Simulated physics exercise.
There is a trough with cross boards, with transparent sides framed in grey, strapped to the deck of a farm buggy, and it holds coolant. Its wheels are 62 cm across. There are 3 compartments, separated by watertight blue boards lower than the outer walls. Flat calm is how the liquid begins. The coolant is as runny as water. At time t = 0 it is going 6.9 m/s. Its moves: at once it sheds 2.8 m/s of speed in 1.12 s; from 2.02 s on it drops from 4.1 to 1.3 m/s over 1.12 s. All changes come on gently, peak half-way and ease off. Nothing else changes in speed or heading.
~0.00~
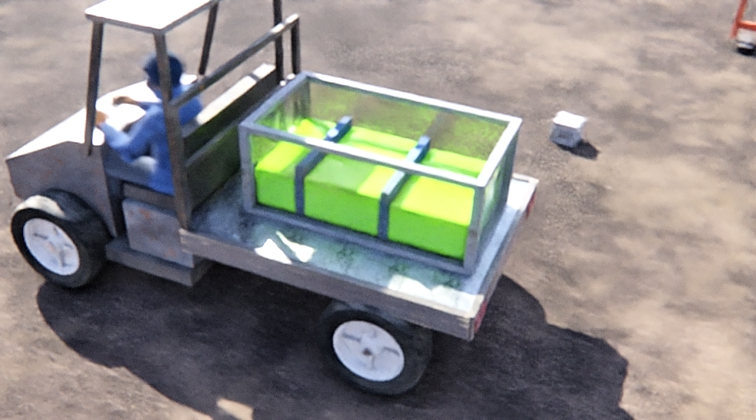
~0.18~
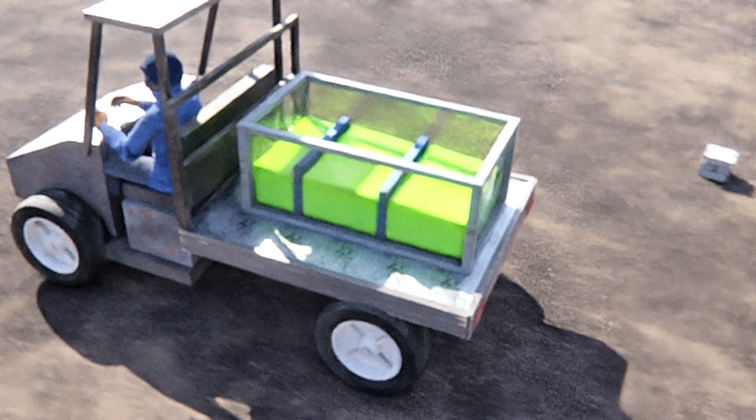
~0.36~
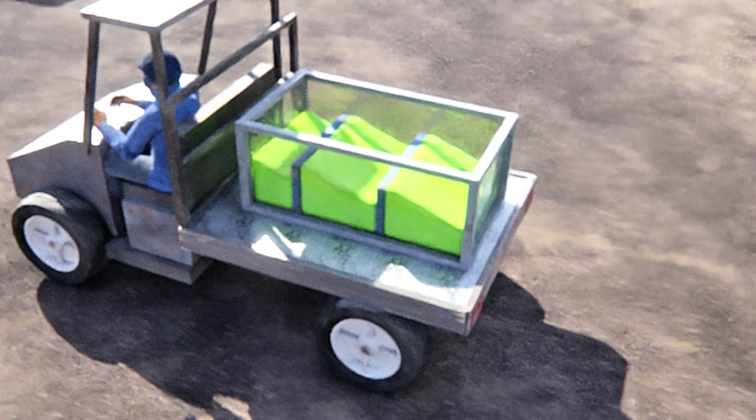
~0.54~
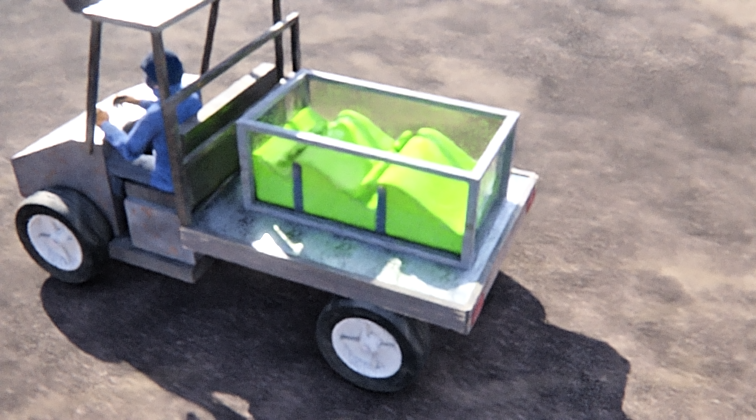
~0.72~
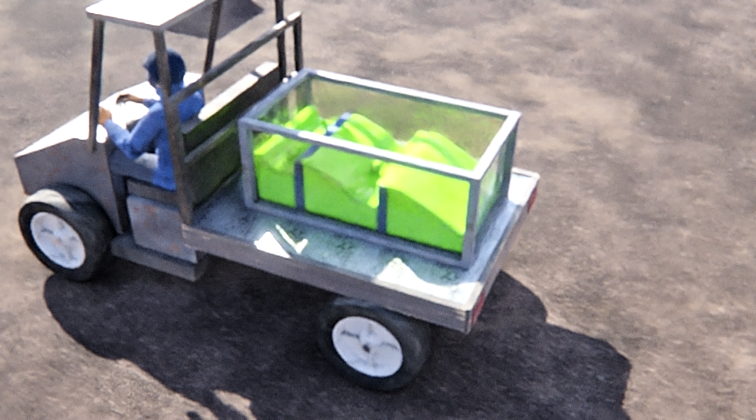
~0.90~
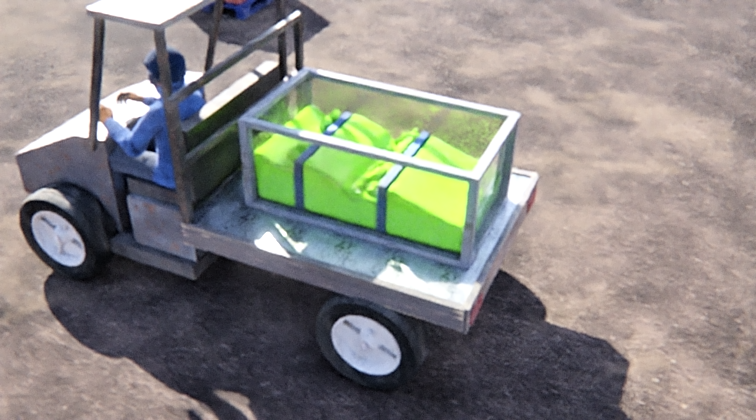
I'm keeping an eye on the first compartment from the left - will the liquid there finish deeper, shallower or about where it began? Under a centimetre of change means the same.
It will finish deeper.
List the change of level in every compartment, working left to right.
5 cm up, 2 cm up, 4 cm down.
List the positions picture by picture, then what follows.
In the first picture, compartments from the left stand at (281, 165), (346, 182), (434, 205); board top at (298, 169) and (384, 193); the front is on the left, levels are read along the near wall; a wheel hub at (365, 356).
In the second picture, compartments from the left stand at (279, 164), (345, 182), (432, 204).
In the third picture, compartments from the left stand at (278, 163), (343, 179), (430, 201).
In the fourth picture, compartments from the left stand at (279, 160), (344, 178), (431, 201).
In the fifth picture, compartments from the left stand at (281, 157), (345, 175), (431, 201).
In the sixth picture, compartments from the left stand at (280, 155), (345, 174), (430, 203); a wheel hub at (362, 350).
After 1.60 s left to right it is 29, 25, 23 cm deep.
After 2.60 s left to right it is 31, 24, 21 cm deep.
After 3.70 s left to right it is 32, 25, 21 cm deep.
After 6.12 s left to right it is 30, 27, 21 cm deep.
